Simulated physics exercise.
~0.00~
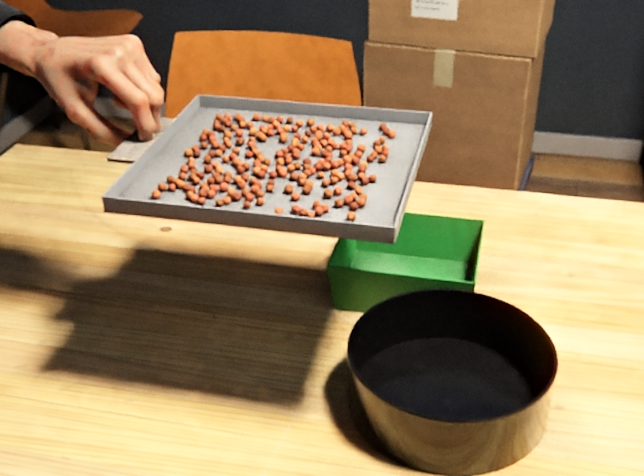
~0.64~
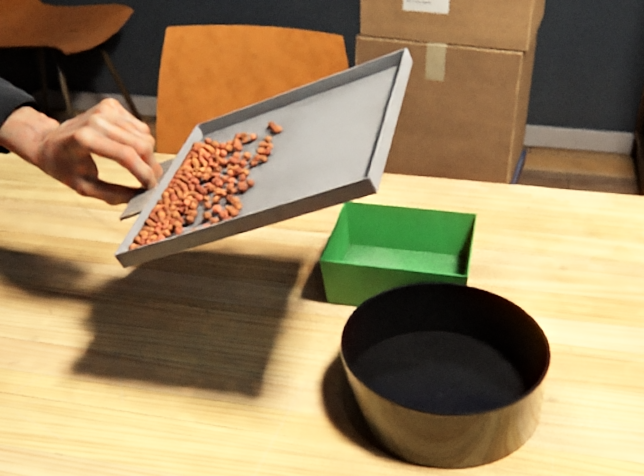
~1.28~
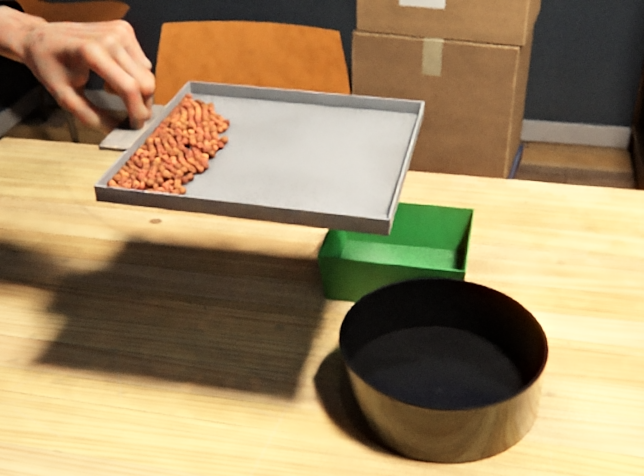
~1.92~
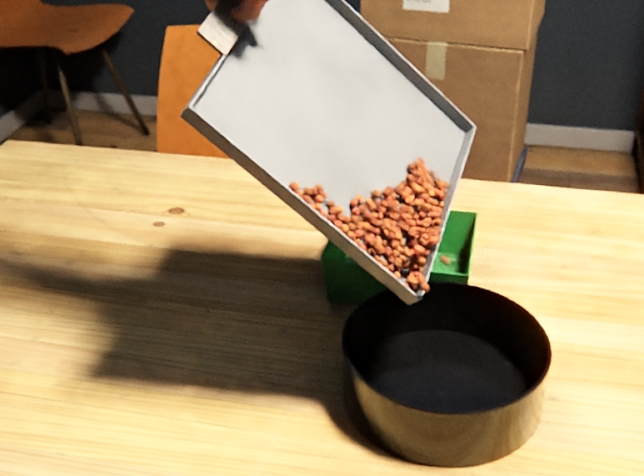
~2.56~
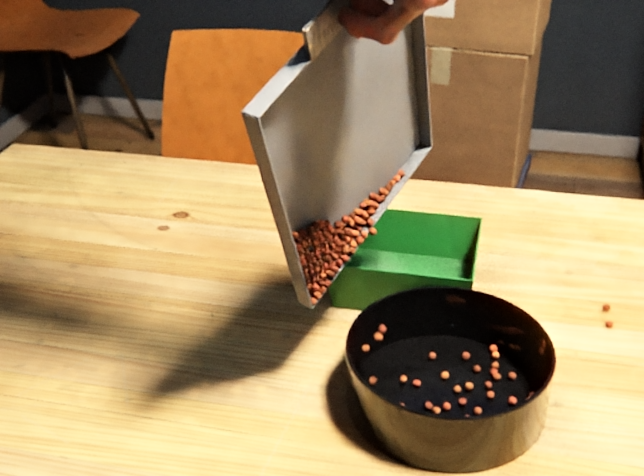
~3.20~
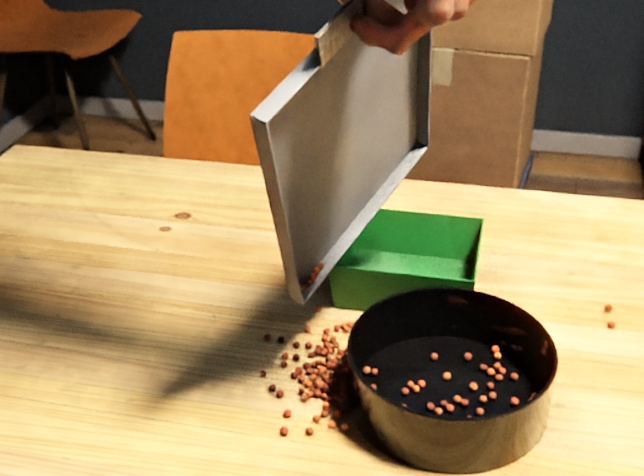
On a pale wooden table, seen from slightly above by a gently swaying camera, a hand holds a shallow grey tray scattered with small reddish-brown pellets. A round black pot stands at the front right, with a green rectangular tin behind it and an orange chair and cardboard boxes beyond. The hand tips the tray so the pellets slide to the left, then levels it. It then moves the tray right and upwards and tilts it steeply down towards the front right. Some pellets drop into the pot, but most end up outside, many heaped on the table left of it, while a few stay in the tray and the tin receives none.
